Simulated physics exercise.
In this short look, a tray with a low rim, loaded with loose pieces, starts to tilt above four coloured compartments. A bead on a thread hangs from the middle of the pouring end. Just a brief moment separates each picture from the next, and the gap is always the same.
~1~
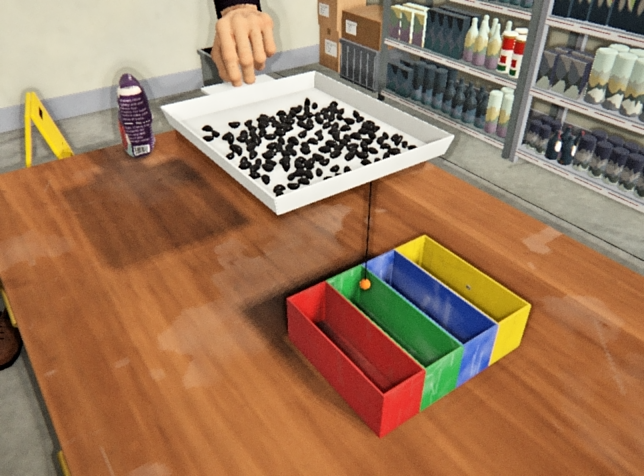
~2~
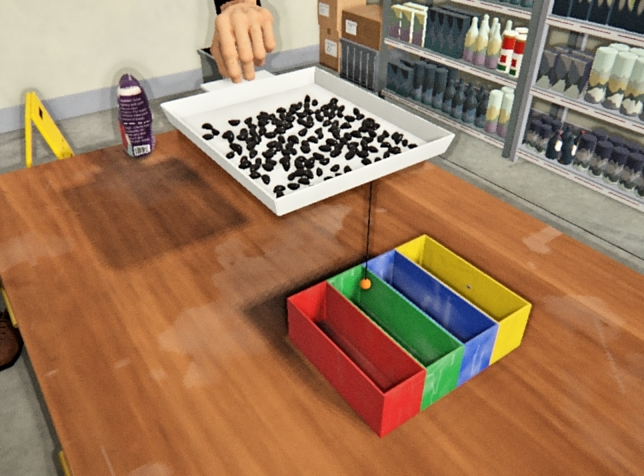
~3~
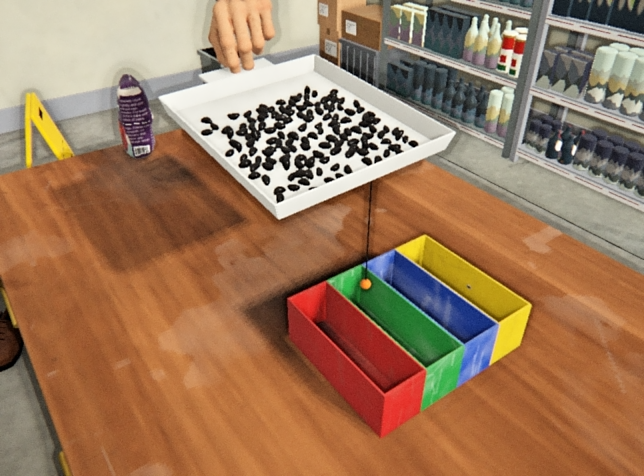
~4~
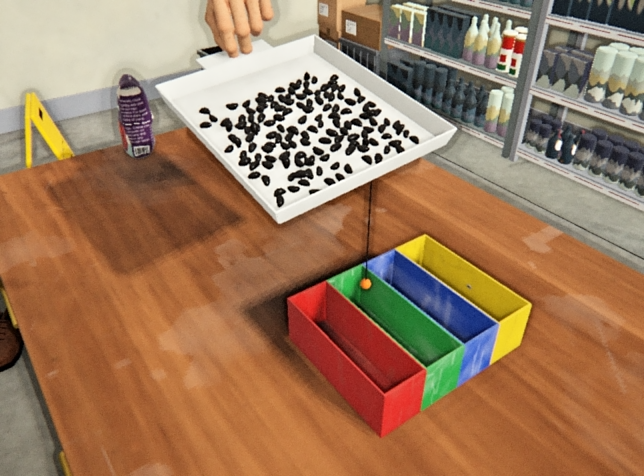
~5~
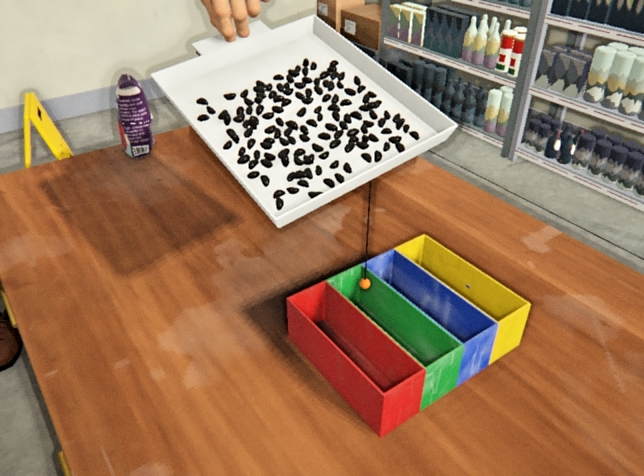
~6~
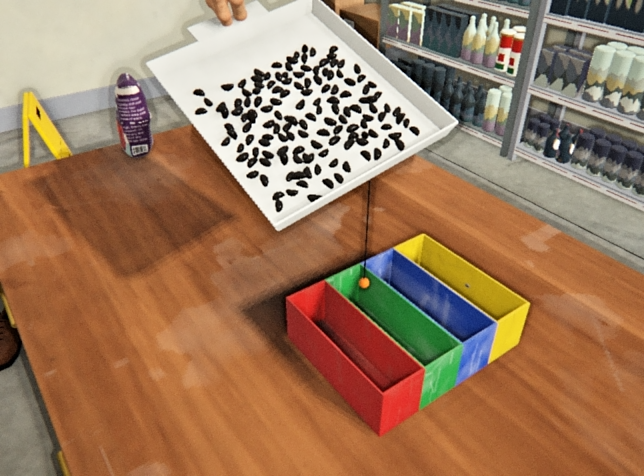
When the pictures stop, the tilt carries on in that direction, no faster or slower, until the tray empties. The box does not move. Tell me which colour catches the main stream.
The red cell catches it.
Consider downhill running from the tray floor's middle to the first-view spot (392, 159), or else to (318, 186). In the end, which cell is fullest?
In order, it comes out as the yellow one and the red one.
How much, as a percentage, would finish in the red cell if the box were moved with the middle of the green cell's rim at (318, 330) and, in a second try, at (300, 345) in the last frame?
Roughly 20% first, roughly 10% second.
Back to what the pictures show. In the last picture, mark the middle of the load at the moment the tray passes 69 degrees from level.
Look around (307, 151) in the last picture.
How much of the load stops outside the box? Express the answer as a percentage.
Close to 60 in a hundred.
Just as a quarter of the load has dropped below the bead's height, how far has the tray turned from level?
The angle is around 115°.
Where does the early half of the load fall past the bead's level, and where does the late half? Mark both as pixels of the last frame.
The early half goes through (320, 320), the late half through (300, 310).
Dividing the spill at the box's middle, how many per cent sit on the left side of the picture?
That's about 100 per cent of the spill.
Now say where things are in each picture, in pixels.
Corners of the pouring end (277, 194) and (446, 135), level; middle of the load (313, 141), black beans; bead on its thread (365, 284); red cell (402, 400); green cell (441, 375); blue cell (477, 352); yellow cell (510, 331), in the first frame.
Corners of the pouring end (278, 196) and (447, 134), level; middle of the load (313, 139), in the second frame.
Corners of the pouring end (278, 200) and (447, 132), tipped barely, lowest at the left corner; middle of the load (313, 135), in the third frame.
Corners of the pouring end (278, 206) and (449, 128), tipped a little, lowest at the left corner; middle of the load (313, 129), in the fourth frame.
Corners of the pouring end (278, 212) and (449, 124), tipped clearly, lowest at the left corner; middle of the load (312, 123), in the fifth frame.
Corners of the pouring end (277, 218) and (450, 121), tipped clearly, lowest at the left corner; middle of the load (311, 116); red cell (402, 399); green cell (441, 373); blue cell (476, 350); yellow cell (509, 329), in the sixth frame.
Just after the last frame, tray tipped steeply; every one on the tray.
A moment on, tray tipped past a quarter turn; the larger part on the tray; just a few in the red cell; roughly a quarter falling or outside the box.
Further on, tray tipped past a quarter turn; roughly a third in the red cell; just a few in the green cell; roughly half falling or outside the box.
When it is over, tray tipped past a quarter turn; roughly a third in the red cell; just a few in the green cell; not one in the blue cell; not one in the yellow cell; roughly half outside the box.
